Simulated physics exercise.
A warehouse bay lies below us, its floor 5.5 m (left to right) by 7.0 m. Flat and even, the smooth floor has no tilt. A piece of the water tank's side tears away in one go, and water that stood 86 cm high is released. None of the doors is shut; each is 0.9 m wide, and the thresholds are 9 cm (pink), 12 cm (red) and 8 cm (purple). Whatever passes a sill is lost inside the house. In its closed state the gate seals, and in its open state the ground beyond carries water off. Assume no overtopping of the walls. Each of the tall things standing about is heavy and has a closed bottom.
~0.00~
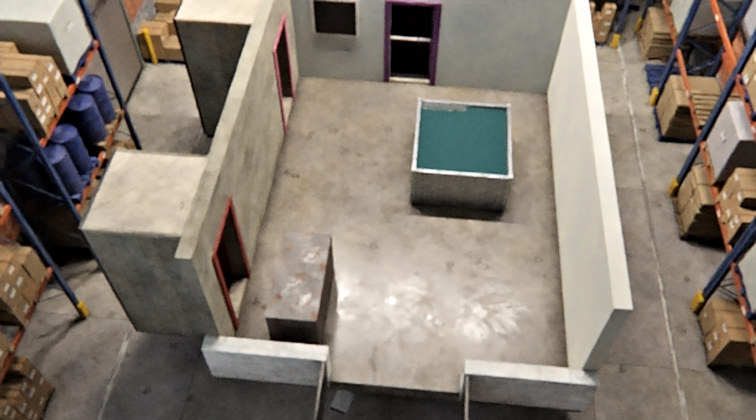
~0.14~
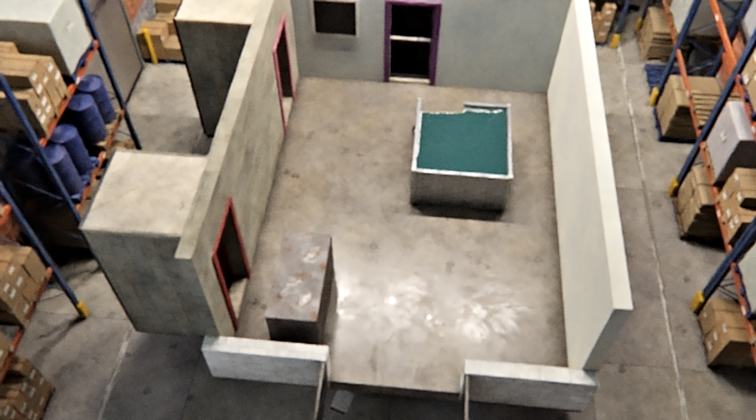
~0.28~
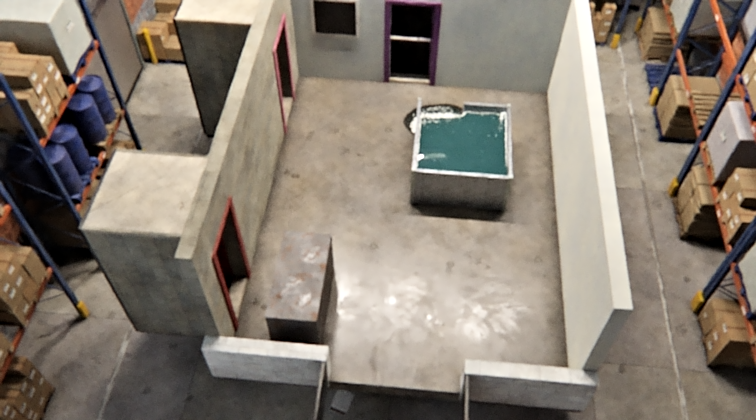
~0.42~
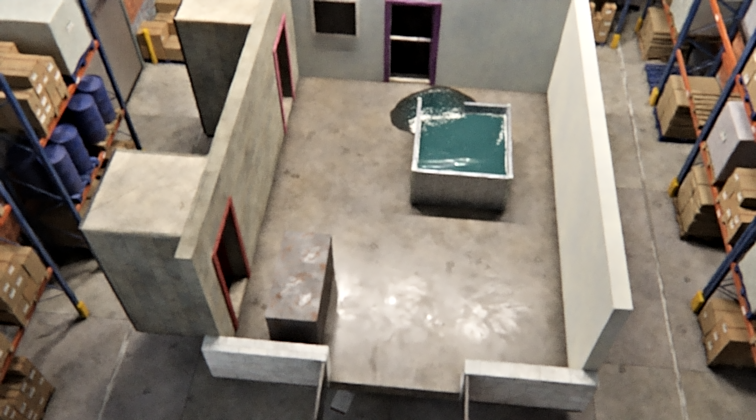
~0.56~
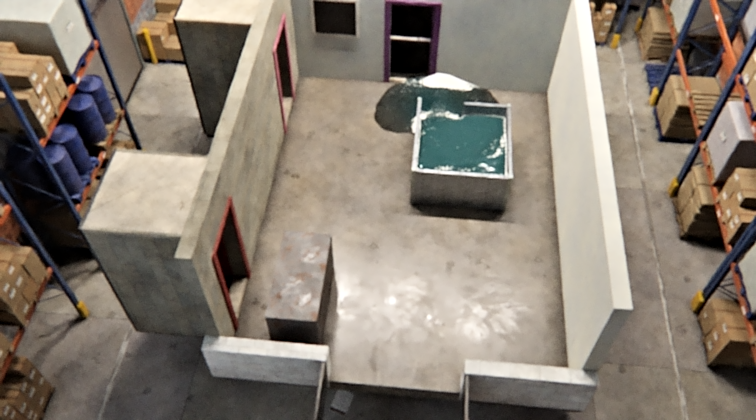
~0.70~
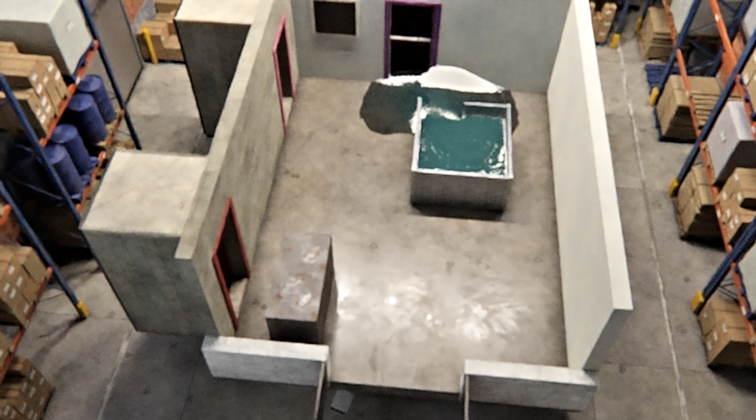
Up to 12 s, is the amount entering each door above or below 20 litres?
Pink door: Above; red door: Below; purple door: Above.
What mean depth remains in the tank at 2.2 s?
43 cm.
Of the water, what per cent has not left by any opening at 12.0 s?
Around 70 percent of the water.
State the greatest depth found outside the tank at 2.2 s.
Some 36 cm deep.
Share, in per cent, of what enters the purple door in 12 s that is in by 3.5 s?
I'd say close to 75 percent.
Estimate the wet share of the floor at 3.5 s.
I'd say around 45 %.
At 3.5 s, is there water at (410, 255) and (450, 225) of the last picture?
Not yet touched, then not yet touched.
After 1.4 s water covers 15 % of the floor and is deepest (50 cm) near (443, 89); pink door not reached, red door not reached, purple door 34 cm at the sill, 141 L in.
After 2.2 s water covers 25 % of the floor and is deepest (36 cm) near (542, 95); pink door 11 cm at the sill, 0 L in, red door not reached, purple door 28 cm at the sill, 294 L in.
After 3.5 s water covers 45 % of the floor and is deepest (26 cm) near (443, 89); pink door 13 cm at the sill, 14 L in, red door not reached, purple door 22 cm at the sill, 419 L in.
After 7.0 s water covers 90 % of the floor and is deepest (14 cm) near (435, 88); pink door 10 cm at the sill, 35 L in, red door 5 cm at the sill, 0 L in, purple door 12 cm at the sill, 530 L in.
After 12.0 s water covers 100 % of the floor and is deepest (8 cm) near (229, 357); pink door 6 cm at the sill, 37 L in, red door 7 cm at the sill, 0 L in, purple door 6 cm at the sill, 541 L in.
